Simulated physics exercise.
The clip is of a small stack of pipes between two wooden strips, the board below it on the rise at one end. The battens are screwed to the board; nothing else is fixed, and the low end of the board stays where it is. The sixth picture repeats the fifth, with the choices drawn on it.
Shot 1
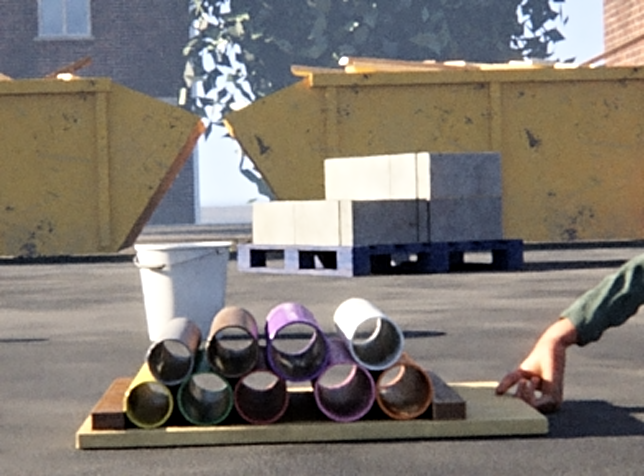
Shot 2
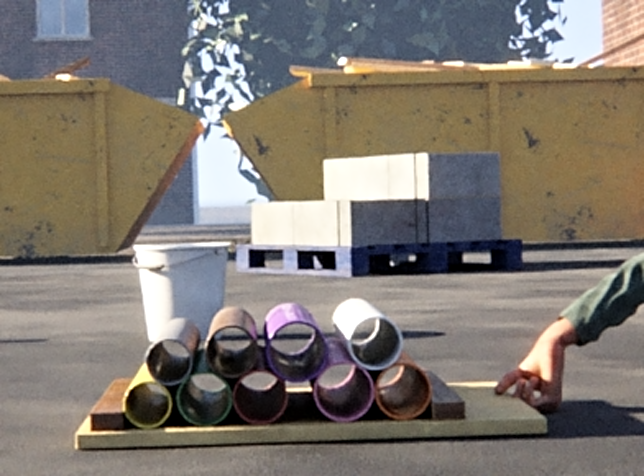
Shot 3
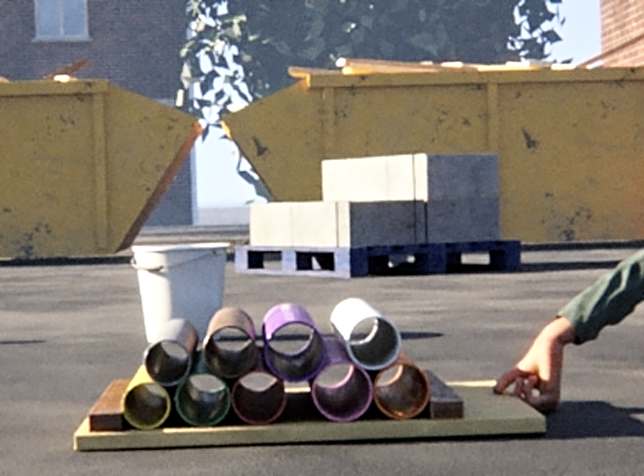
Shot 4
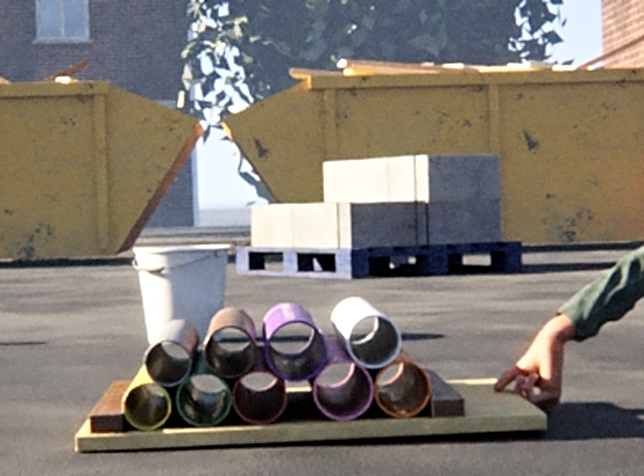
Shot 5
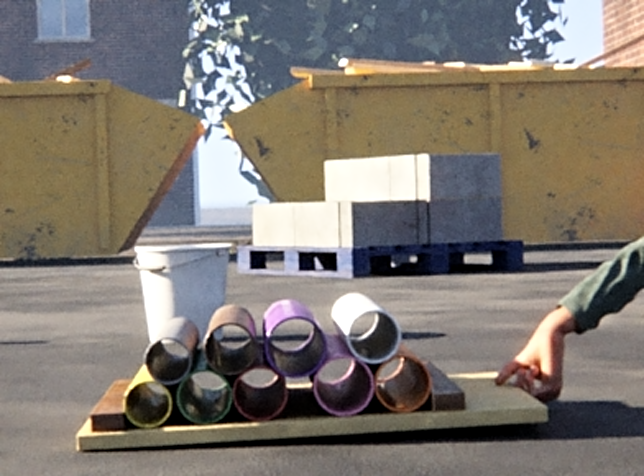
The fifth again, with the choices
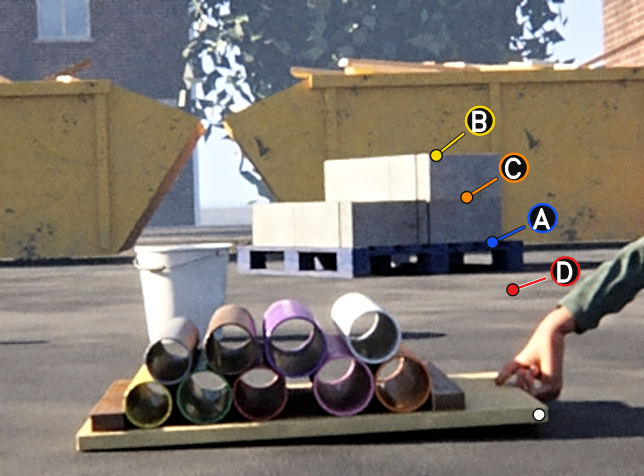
A hand slightly raises the right end of a board holding a stack of colourful pipes.
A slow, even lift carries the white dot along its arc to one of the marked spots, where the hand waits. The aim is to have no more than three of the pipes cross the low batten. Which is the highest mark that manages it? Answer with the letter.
The last mark within the limit is C.
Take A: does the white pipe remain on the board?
The white pipe: Yes.
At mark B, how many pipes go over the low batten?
With B, four.
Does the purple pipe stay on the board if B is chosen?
No, with B.
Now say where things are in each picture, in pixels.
Orange pipe (404, 391); purple pipe (299, 352); grey pipe (170, 361), in the first picture.
Grey pipe (169, 362); white pipe (375, 343), in the second picture.
Board (305, 404); orange pipe (402, 391); green pipe (203, 399), in the third picture.
Board (306, 403); yellow pipe (147, 406); green pipe (204, 400), in the fourth picture.
Board (307, 400); yellow pipe (148, 404); green pipe (205, 397), in the fifth picture.
On the marked copy, A at (492, 242); B at (437, 155); C at (467, 198); D at (513, 290); the white dot at (539, 415).
Following C. Soon after the start, board at 17°.
Later, board at 30°.
In the end, board at 30°, three over the low batten (purple, grey, brown).
As for the rest, A three over the low batten (purple, grey, brown); B four over the low batten (purple, grey, white, brown); D none over the low batten.
